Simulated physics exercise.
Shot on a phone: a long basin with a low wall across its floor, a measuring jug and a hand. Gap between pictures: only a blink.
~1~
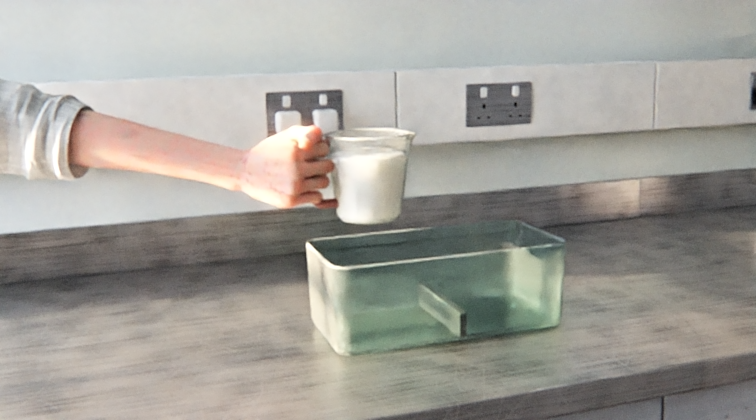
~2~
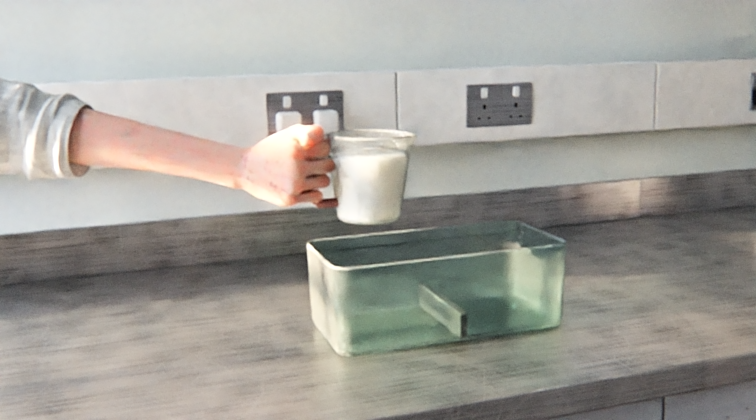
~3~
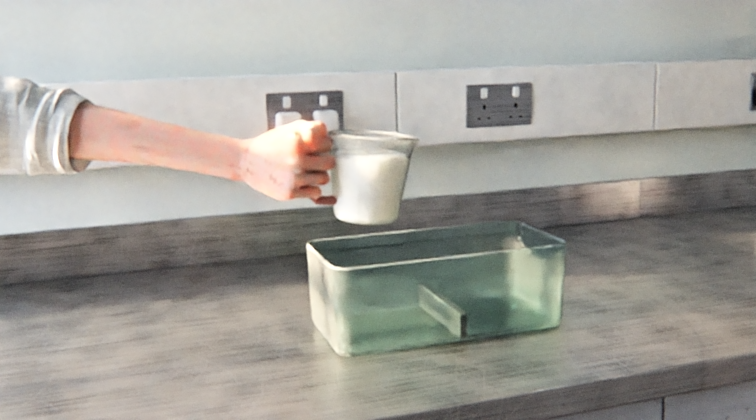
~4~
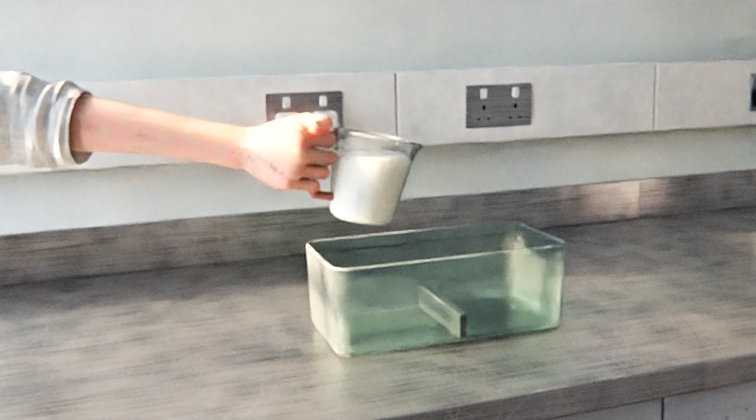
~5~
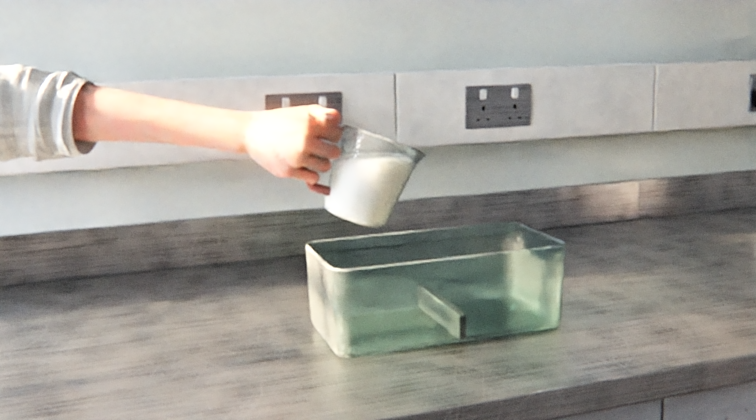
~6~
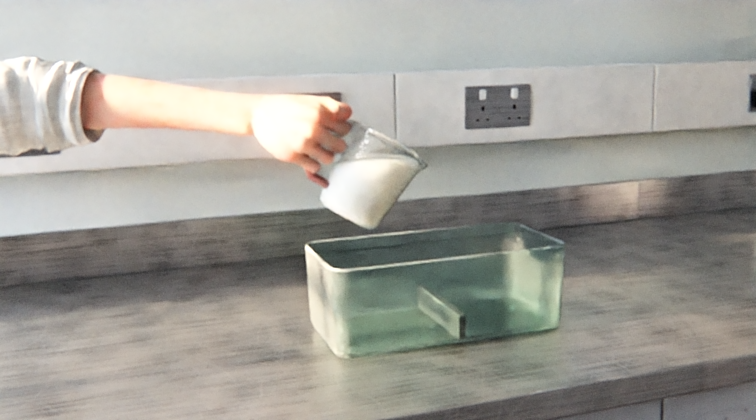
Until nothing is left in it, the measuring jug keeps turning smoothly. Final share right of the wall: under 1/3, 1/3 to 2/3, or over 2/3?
The share right of the wall is going to go past two thirds.
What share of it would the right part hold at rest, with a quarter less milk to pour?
Close to 70 per cent.
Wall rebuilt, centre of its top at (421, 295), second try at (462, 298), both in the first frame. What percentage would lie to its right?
Note - case one near 95 %, case two near 25 %.
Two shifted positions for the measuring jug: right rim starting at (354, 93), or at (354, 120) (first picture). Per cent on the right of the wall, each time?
10 and 10 in a hundred.
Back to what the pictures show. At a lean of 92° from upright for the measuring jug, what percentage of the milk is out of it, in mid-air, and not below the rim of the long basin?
Close to 20 in a hundred.
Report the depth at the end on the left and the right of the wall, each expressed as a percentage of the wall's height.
The left reads 10 in a hundred and the right 60 in a hundred.
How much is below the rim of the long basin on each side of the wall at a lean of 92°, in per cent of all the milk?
Roughly 0 per cent on the left, roughly 25 per cent on the right.
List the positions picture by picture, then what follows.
In the first frame, it leans 0°; its right rim is at (415, 133); the milk meets the walls at (330, 155) and (402, 151); the long basin's rim runs from (319, 255) to (541, 232); the wall's top is at (441, 297).
In the second frame, it leans 1°; its right rim is at (416, 134); the milk meets the walls at (331, 155) and (403, 152).
In the third frame, it leans 6°; its right rim is at (418, 138); the milk meets the walls at (332, 155) and (404, 153).
In the fourth frame, it leans 12°; its right rim is at (421, 145); the milk meets the walls at (334, 157) and (407, 154).
In the fifth frame, it leans 21°; its right rim is at (424, 154); the milk meets the walls at (335, 160) and (412, 156).
In the sixth frame, it leans 32°; its right rim is at (426, 166); the milk meets the walls at (335, 166) and (420, 160).
A moment on, the measuring jug is tipped on its side and 55 per cent is still to pour, 1 is left of the wall and 24 right of it.
Next, the measuring jug is tipped right over and 9 per cent is still to pour, 16 is left of the wall and 69 right of it.
Then the measuring jug is tipped right over and 0 per cent is still to pour, 20 is left of the wall and 79 right of it.
Later the measuring jug is tipped right over and 0 per cent is still to pour, 21 is left of the wall and 78 right of it.
At rest 21 per cent lies left of the wall, 78 right of it and 1 outside.
